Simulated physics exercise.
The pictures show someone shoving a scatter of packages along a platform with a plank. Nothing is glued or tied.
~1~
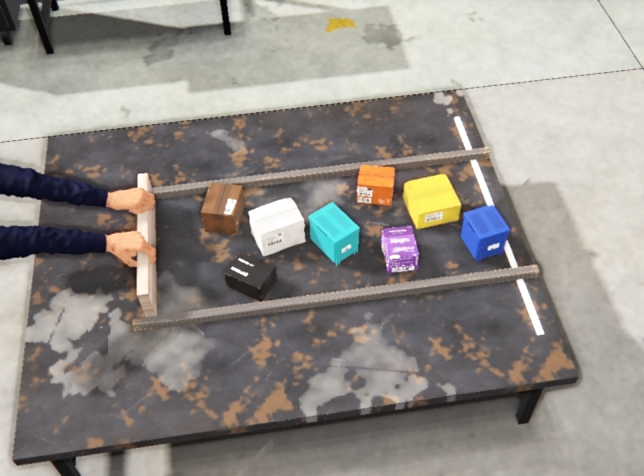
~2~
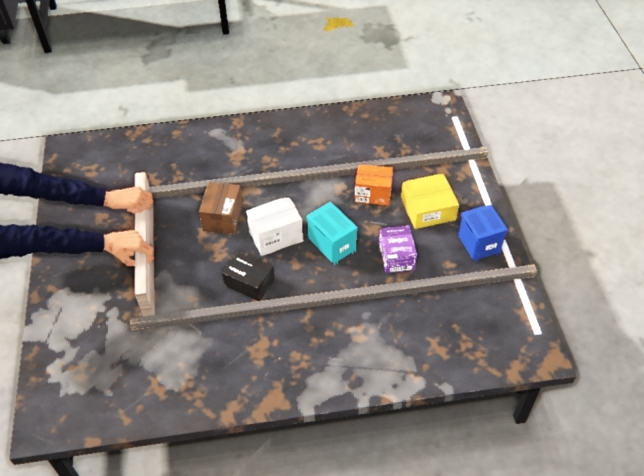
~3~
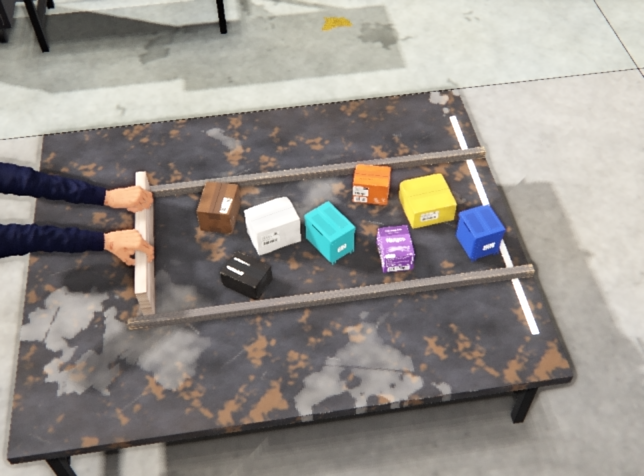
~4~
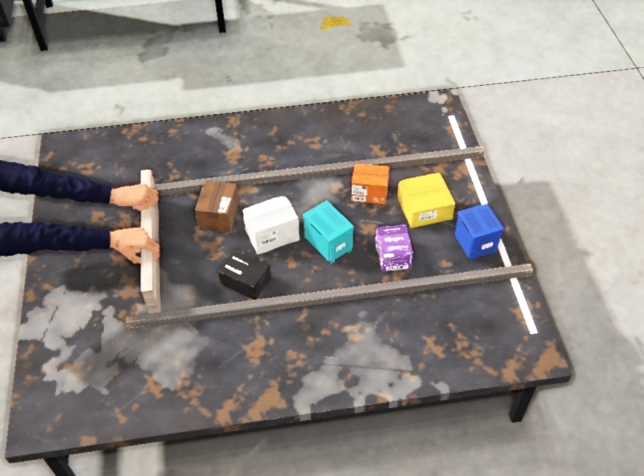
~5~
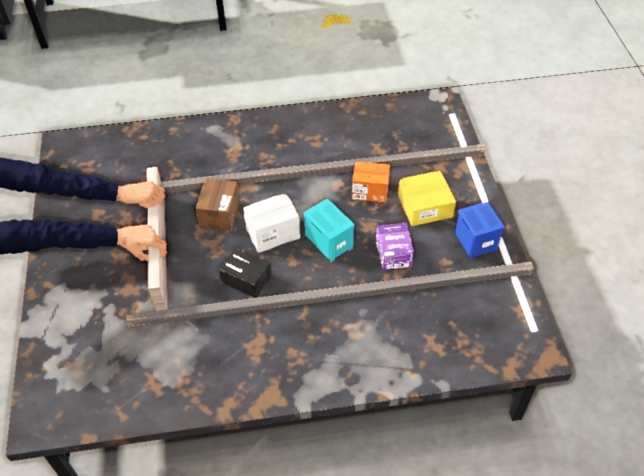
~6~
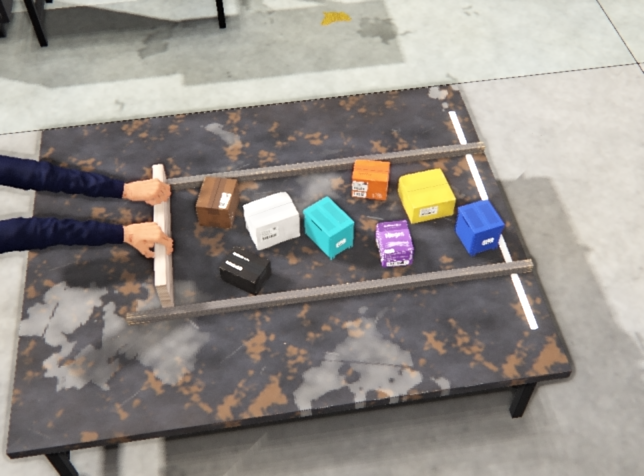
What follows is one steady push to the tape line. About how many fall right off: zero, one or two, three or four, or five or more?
Here the number that fall off is five or more.
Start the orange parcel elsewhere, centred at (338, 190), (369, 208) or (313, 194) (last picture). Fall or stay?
Place by place, it falls; is lost; tumbles off.
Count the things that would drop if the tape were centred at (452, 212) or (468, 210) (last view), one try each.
In that order 3 and 5.
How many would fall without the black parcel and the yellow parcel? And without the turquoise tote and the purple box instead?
It would be 4 and 4.
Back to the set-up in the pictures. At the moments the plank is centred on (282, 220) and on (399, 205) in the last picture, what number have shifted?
4 and 8.
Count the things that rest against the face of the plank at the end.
That makes 1.
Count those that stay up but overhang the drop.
The number is 1.
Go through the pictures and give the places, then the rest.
The first picture shows blue tote (484, 233); yellow parcel (431, 201); purple box (400, 249); plank (147, 244); tape (494, 213).
The second picture shows yellow parcel (429, 201); black parcel (249, 276).
The third picture shows purple box (395, 249); white box (273, 225).
The fourth picture shows blue tote (478, 232); brown box (218, 207).
The fifth picture shows yellow parcel (426, 198); turquoise tote (329, 231).
The sixth picture shows blue tote (478, 228); yellow parcel (426, 196); purple box (394, 244); plank (163, 235); tape (488, 208).
Soon after, none off yet; blue tote at rest near (478, 228); yellow parcel at rest near (426, 196); purple box at rest near (394, 244).
After that, none off yet; blue tote displaced a little near (494, 223); yellow parcel displaced about its own width near (460, 195); purple box displaced well along near (466, 246).
In the end, the number that fall off is five or more; gone, black parcel, white box, turquoise tote, orange parcel, purple box, yellow parcel and blue tote.
